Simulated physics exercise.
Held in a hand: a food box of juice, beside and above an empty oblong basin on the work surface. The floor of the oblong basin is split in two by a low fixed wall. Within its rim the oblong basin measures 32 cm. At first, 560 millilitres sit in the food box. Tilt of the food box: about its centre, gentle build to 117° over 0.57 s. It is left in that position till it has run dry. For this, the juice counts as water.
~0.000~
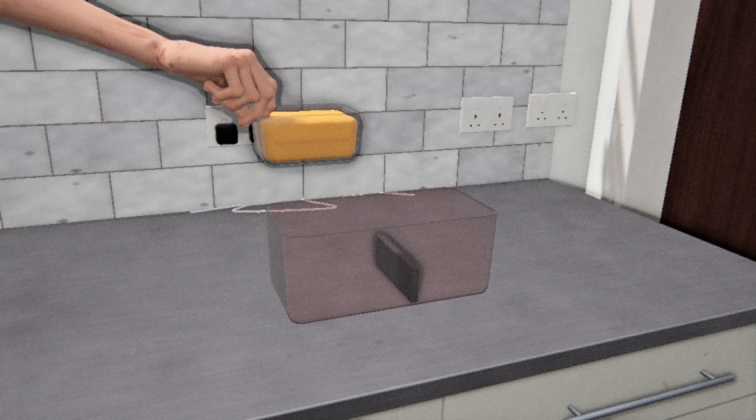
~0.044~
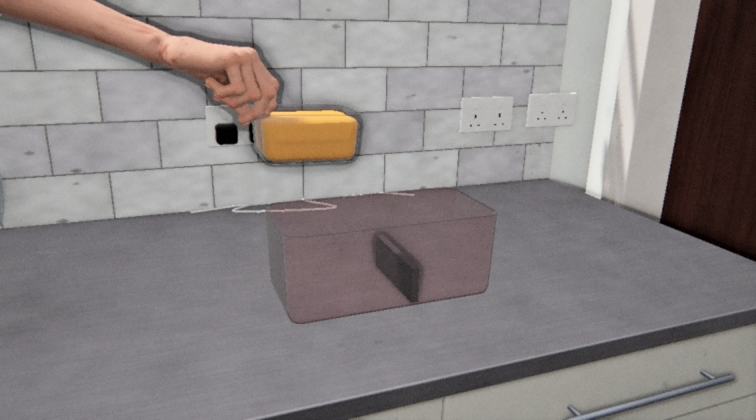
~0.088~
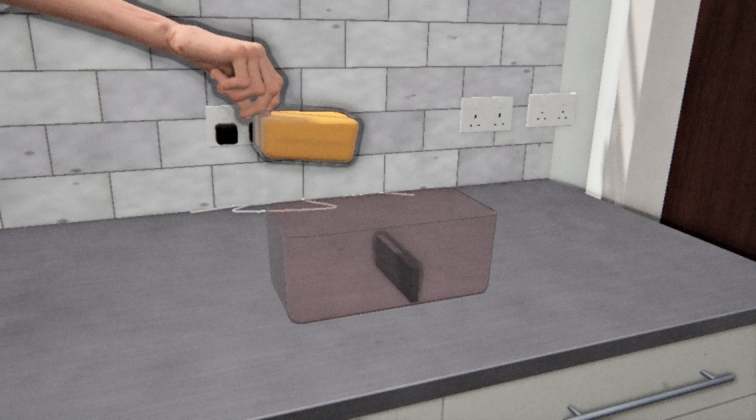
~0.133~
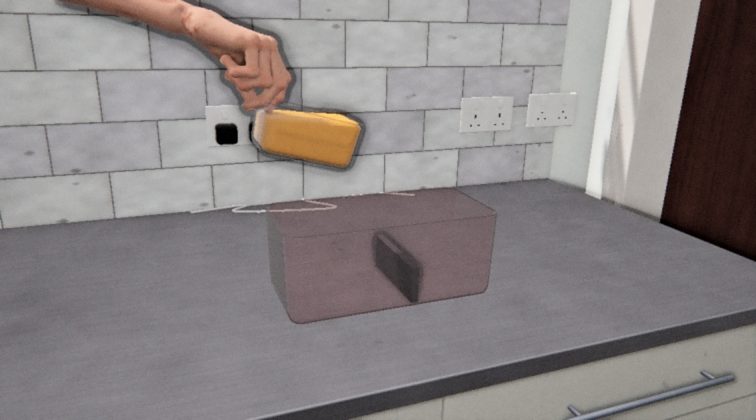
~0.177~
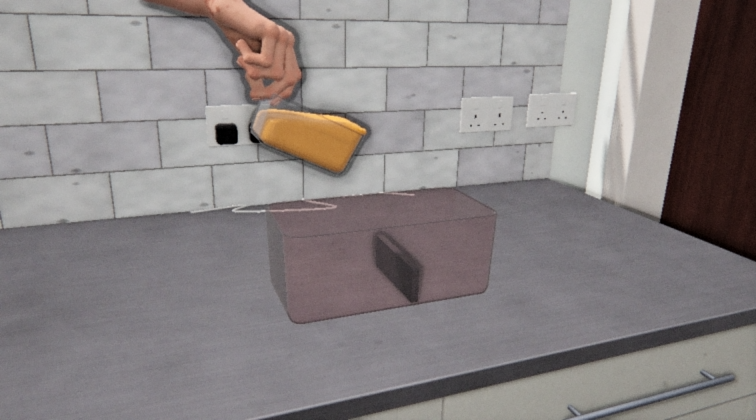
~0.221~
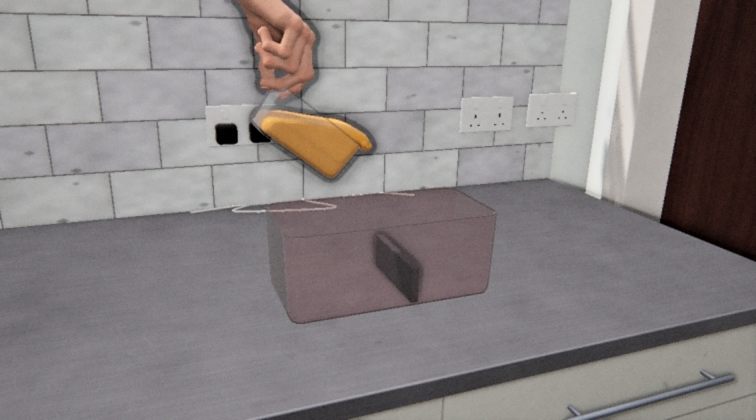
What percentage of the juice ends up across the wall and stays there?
About 12 per cent.
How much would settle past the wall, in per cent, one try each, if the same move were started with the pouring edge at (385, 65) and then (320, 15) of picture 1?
First 75, then 5 per cent.
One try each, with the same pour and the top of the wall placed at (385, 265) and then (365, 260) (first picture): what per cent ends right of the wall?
40 then 75 %.
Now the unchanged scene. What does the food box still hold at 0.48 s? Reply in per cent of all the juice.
I'd put it near 7 percent.
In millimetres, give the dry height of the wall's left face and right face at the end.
About 38 mm left, about 52 mm right.
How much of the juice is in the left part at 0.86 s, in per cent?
I'd put it near 84 percent.
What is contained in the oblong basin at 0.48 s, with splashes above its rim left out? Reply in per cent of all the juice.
About 68 per cent.
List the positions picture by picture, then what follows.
Tilt 0°; pouring edge (351, 110); surface from (257, 119) to (348, 115); the oblong basin's rim runs from (275, 221) to (475, 201); the wall's top is at (397, 251), in the first frame.
Tilt 2°; pouring edge (352, 111); surface from (257, 118) to (348, 116), in the second frame.
Tilt 7°; pouring edge (353, 115); surface from (258, 117) to (350, 117), in the third frame.
Tilt 15°; pouring edge (355, 123); surface from (261, 115) to (352, 119), in the fourth frame.
Tilt 26°; pouring edge (355, 132); surface from (261, 117) to (353, 125); 3 per cent is over the edge, in the fifth frame.
Tilt 38°; pouring edge (353, 143); surface from (259, 114) to (344, 128); 9 per cent is over the edge, in the sixth frame.
Then, 0.48 s in, the tilt is 109° and 7 per cent is still to pour, 58 is left of the wall and 9 right of it.
Then, 0.66 s in, the tilt is 117° and 0 per cent is still to pour, 86 is left of the wall and 10 right of it.
Then, 0.86 s in, the tilt is 117° and 0 per cent is still to pour, 84 is left of the wall and 12 right of it.
Then, 1.07 s in, the tilt is 117° and 0 per cent is still to pour, 84 is left of the wall and 12 right of it.
Finally, 84 per cent lies left of the wall, 12 right of it and 4 outside.
